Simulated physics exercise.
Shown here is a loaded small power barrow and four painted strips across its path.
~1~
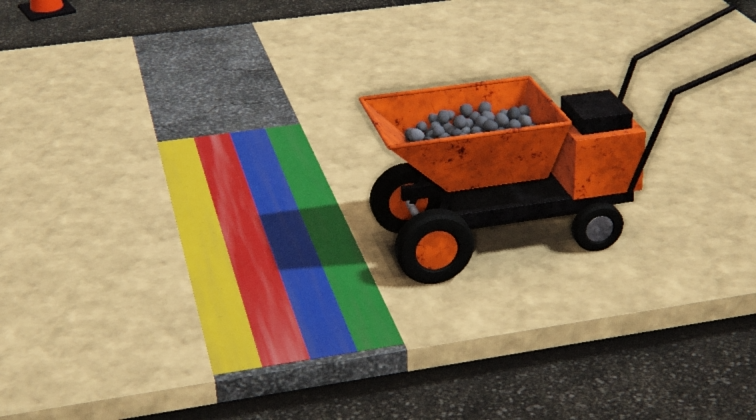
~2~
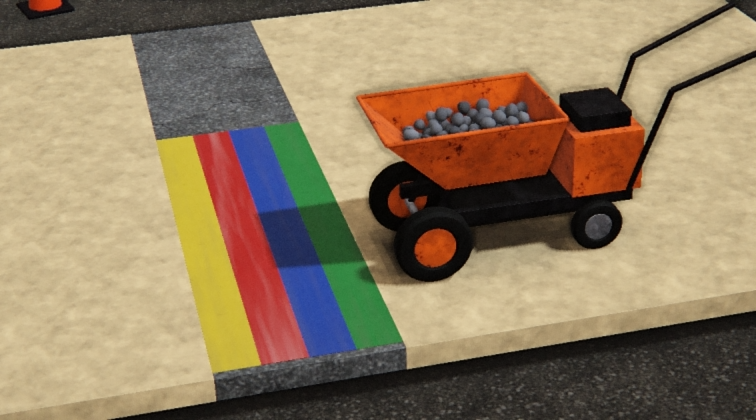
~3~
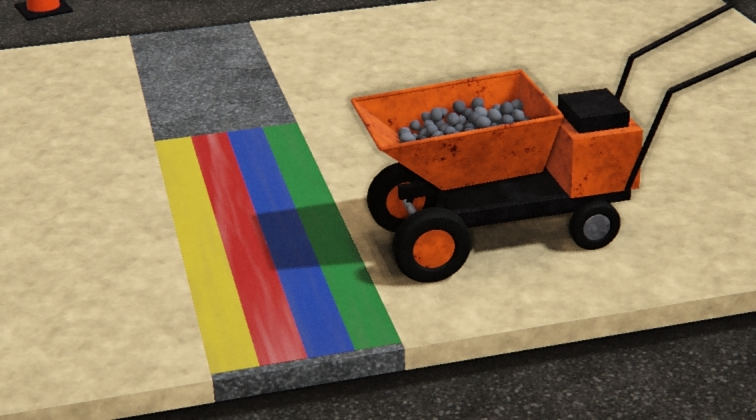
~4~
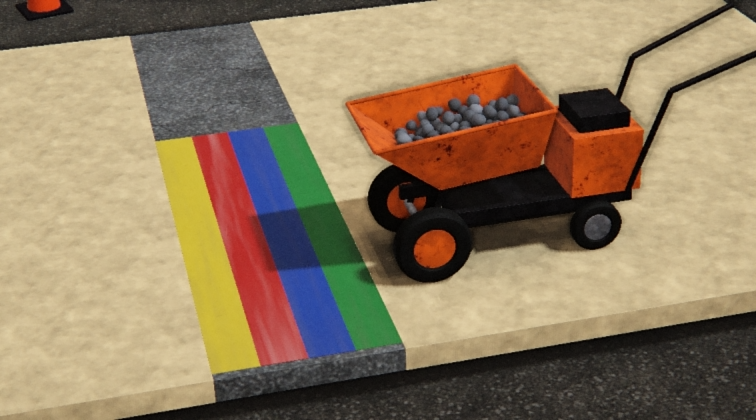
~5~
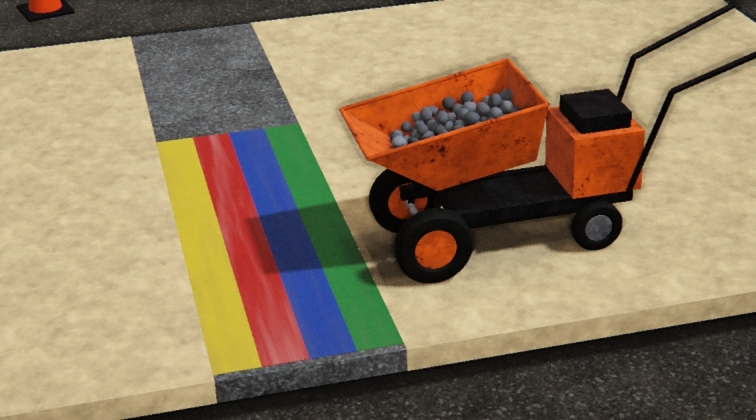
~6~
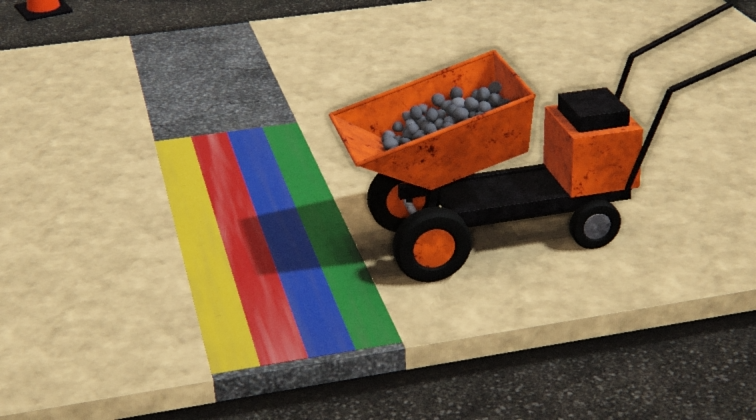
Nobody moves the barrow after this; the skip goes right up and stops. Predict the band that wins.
The red one.
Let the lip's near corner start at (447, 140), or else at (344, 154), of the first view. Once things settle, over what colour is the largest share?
Result, place 1: Blue; place 2: The yellow strip.
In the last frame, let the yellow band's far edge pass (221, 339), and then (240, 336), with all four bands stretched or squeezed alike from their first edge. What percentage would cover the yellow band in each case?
Near 20 and then 30 in a hundred.
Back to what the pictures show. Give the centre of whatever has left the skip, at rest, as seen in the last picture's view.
Around (250, 272).
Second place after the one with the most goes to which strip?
That yellow strip.
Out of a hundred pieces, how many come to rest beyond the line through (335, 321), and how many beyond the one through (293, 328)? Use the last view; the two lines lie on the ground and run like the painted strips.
Result, first then second: 70 %, 60 %.
Soon after the last picture, skip tipped steeply; all in the skip.
A little later, skip tipped right over; about two thirds in the skip; a small part over the blue strip; about a quarter over the red strip; a stray few over the yellow strip.
Later still, skip tipped right over; about a quarter in the skip; a small part over the blue strip; about a third over the red strip; about a quarter over the yellow strip; a small part off the paint.
At rest, skip tipped right over; about a quarter in the skip; none over the green strip; a small part over the blue strip; about a third over the red strip; about a quarter over the yellow strip; a small part off the paint.
